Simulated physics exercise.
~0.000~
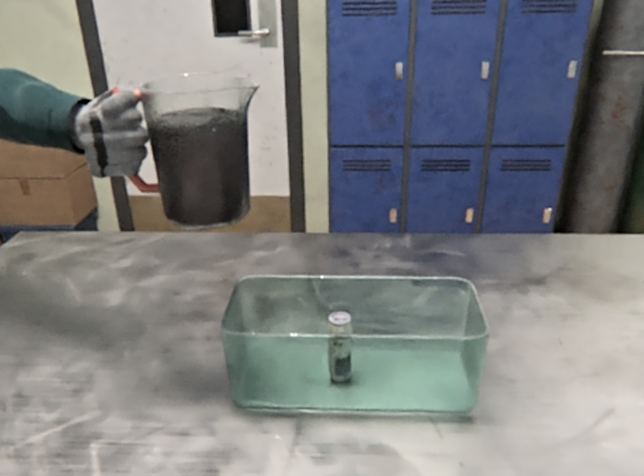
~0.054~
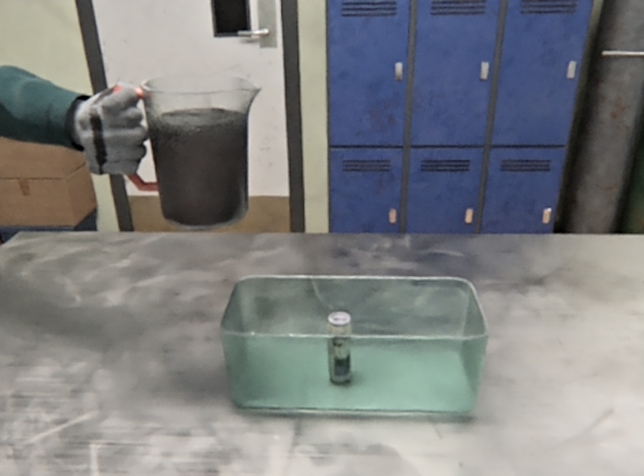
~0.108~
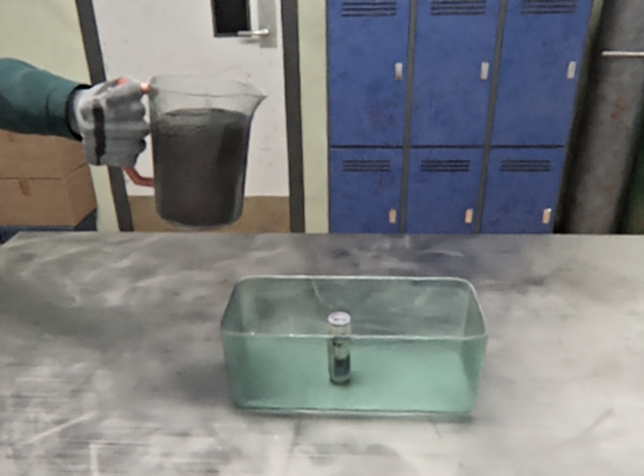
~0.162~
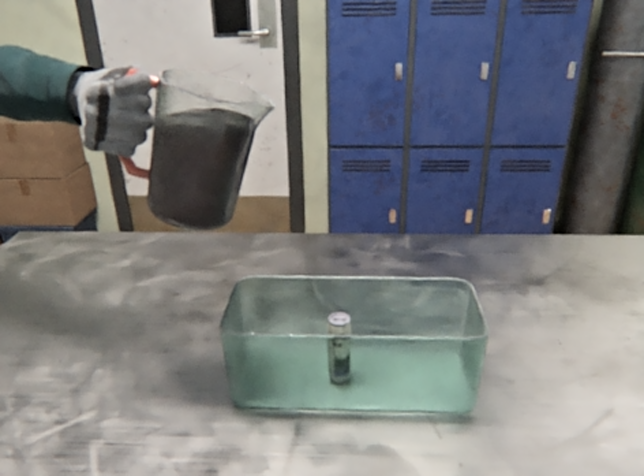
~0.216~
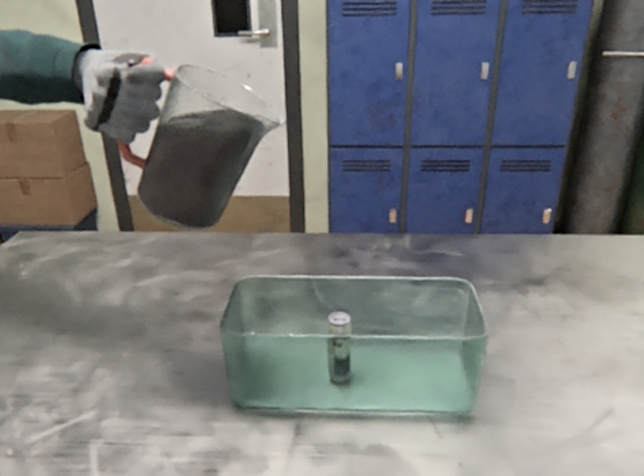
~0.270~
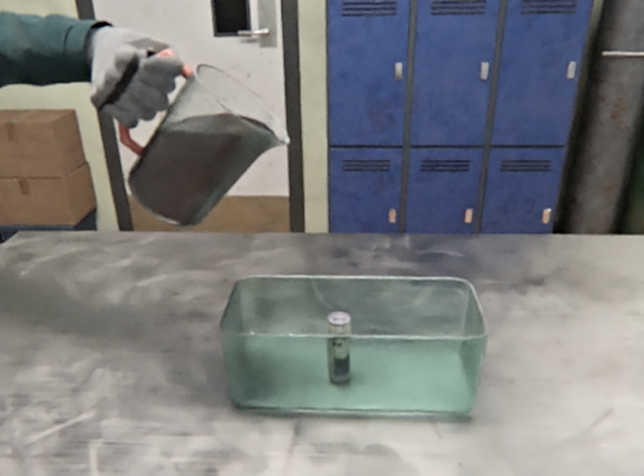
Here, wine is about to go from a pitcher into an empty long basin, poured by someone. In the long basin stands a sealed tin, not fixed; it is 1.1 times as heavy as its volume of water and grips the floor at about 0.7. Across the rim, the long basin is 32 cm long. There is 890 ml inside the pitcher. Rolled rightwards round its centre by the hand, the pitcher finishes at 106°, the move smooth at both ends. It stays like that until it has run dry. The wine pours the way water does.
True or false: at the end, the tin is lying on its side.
False.
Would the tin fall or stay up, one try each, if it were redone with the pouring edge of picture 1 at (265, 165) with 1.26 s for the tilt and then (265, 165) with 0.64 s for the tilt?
In the first try it comes down; in the second it comes down.
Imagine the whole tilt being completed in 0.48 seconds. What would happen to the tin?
Outcome - the tin remains standing.
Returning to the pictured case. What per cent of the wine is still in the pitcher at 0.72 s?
About 22 % is still there.
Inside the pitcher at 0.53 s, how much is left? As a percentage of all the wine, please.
Portion remaining: Approx. 66 per cent.
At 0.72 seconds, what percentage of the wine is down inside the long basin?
Roughly 52 per cent.
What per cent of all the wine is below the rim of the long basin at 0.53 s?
The basin holds roughly 6 in a hundred parts at that moment.
Then, 0.53 s in, the tilt is 99° and 66 per cent is still to pour; the tin stands where it began.
Then, 0.72 s in, the tilt is 106° and 21 per cent is still to pour; the tin stands where it began.
Then, 0.92 s in, the tilt is 106° and 4 per cent is still to pour; the tin stands where it began.
Then, 1.14 s in, the tilt is 106° and 0 per cent is still to pour; the tin leans 5°.
Finally, the tin stands where it began.
